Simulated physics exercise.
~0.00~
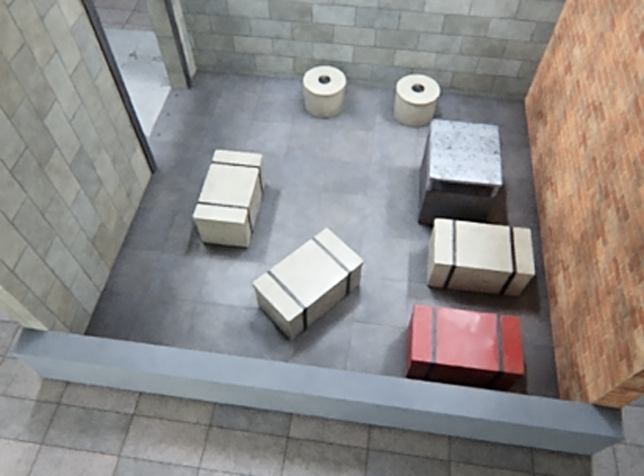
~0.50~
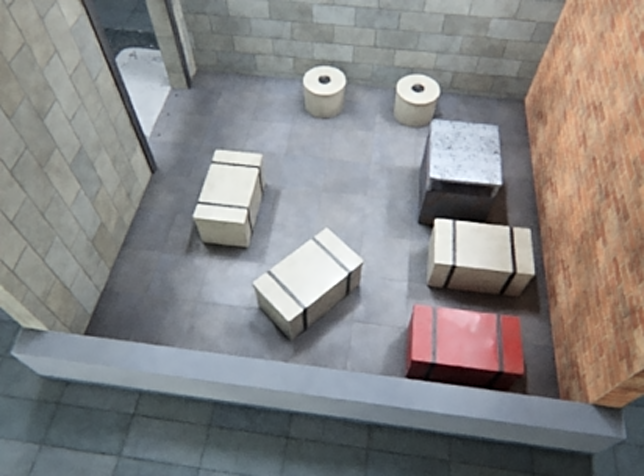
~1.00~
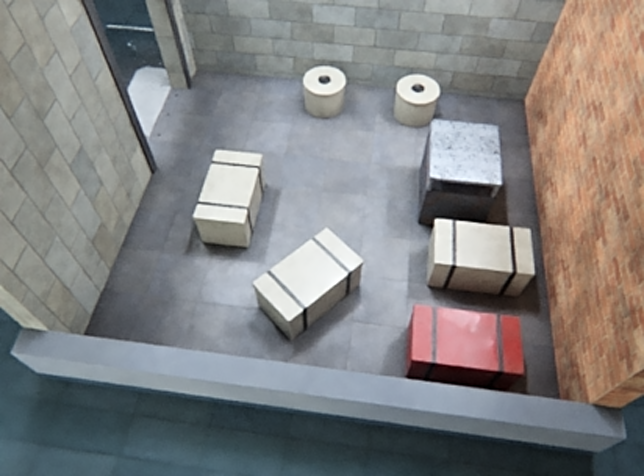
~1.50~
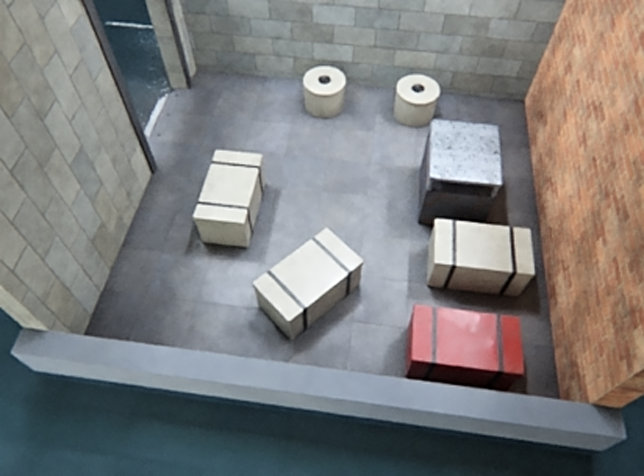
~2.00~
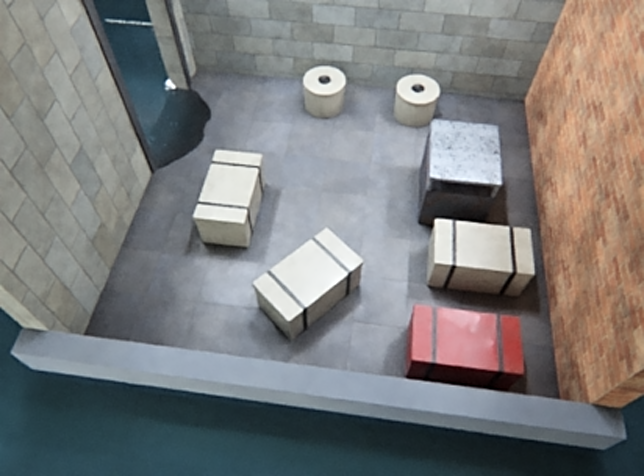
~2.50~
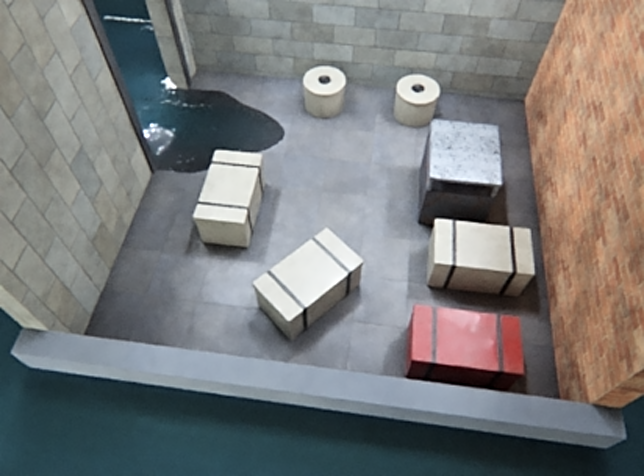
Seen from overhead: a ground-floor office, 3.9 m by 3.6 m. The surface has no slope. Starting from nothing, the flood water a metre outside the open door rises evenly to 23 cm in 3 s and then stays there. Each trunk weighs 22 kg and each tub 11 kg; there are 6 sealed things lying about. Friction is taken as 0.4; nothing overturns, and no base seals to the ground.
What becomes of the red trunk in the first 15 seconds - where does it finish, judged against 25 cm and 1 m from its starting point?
The red trunk finishes beyond 1 m away.
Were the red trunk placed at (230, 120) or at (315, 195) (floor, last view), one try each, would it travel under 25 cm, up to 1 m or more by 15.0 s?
Goes far off, then goes a bit.
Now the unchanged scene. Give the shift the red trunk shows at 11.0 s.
About 250 cm by then.
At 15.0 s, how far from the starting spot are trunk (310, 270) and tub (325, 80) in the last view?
In turn: 100 cm, 250 cm.
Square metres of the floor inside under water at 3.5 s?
Close to 4.0 m2, I'd say.
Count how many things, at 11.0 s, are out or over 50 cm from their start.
By then the count is 5.
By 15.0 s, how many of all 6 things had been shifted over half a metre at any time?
I make that 6.
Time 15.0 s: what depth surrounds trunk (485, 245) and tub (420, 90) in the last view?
First roughly 15 cm, second roughly 16 cm.
After 3.5 s the red trunk is near (467, 338), 0.0 m from its start, aground; 0 afloat.
After 6.8 s the red trunk is near (467, 338), 0.0 m from its start, aground; 3 afloat.
After 11.0 s the red trunk is near (139, 294), 2.5 m from its start, afloat; 6 afloat.
After 15.0 s the red trunk is near (233, 161), 2.6 m from its start, afloat; 6 afloat.
